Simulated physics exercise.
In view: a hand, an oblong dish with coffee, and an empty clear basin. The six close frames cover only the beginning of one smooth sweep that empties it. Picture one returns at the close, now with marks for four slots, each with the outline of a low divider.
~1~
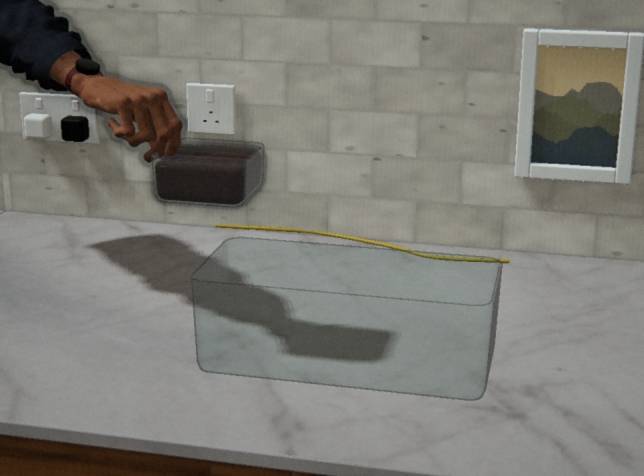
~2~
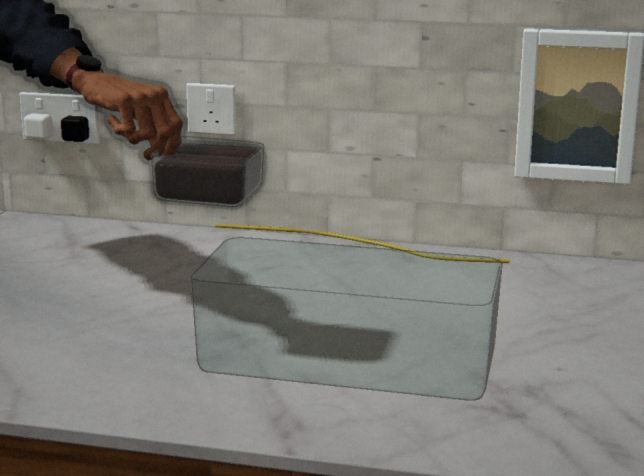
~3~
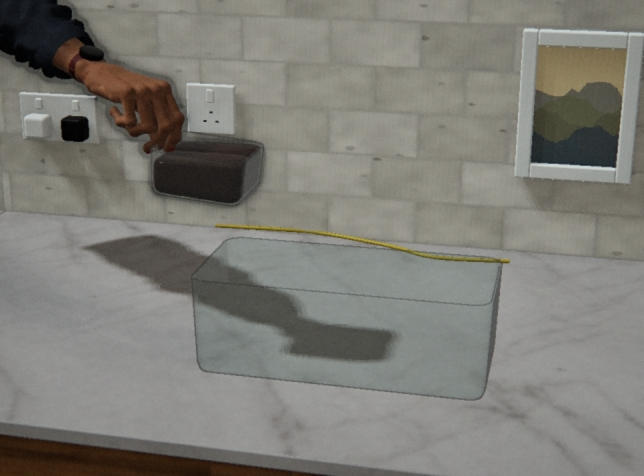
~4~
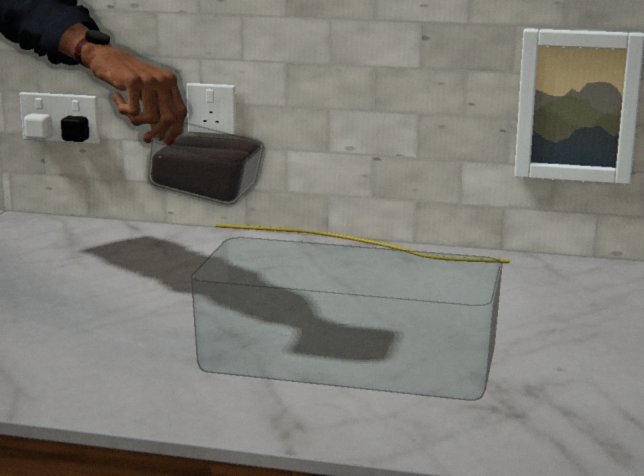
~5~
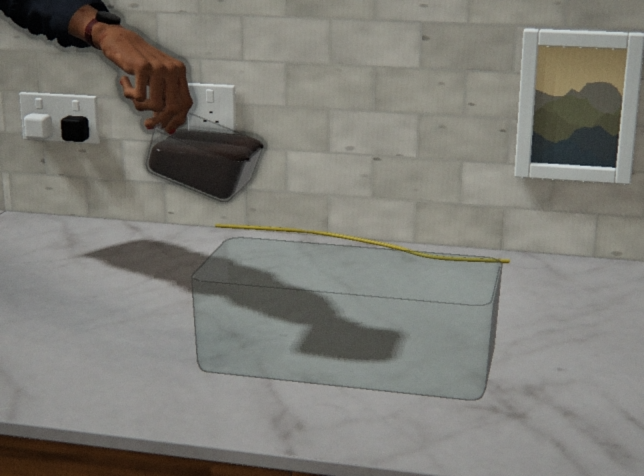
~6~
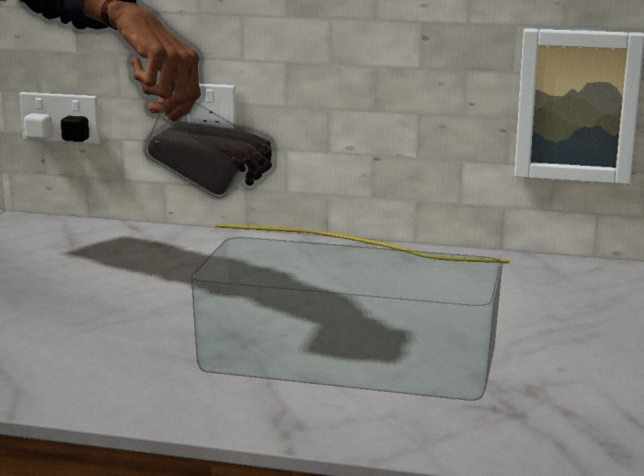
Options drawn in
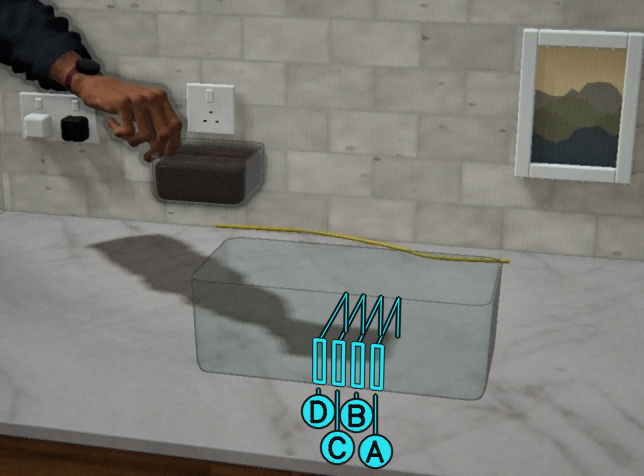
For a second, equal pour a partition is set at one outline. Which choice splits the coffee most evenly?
The answer is position D.
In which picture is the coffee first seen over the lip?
Picture 5.
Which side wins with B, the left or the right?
More ends on the left.
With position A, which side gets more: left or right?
The left one.
On the marked copy, A at (375, 395); B at (356, 393); C at (337, 391); D at (318, 389).
Choosing A, about 96 % ends left of the wall and 3 % right of it.
Choosing B, about 96 % ends left of the wall and 3 % right of it.
Choosing C, about 91 % ends left of the wall and 7 % right of it.
Choosing D, about 49 % ends left of the wall and 50 % right of it.
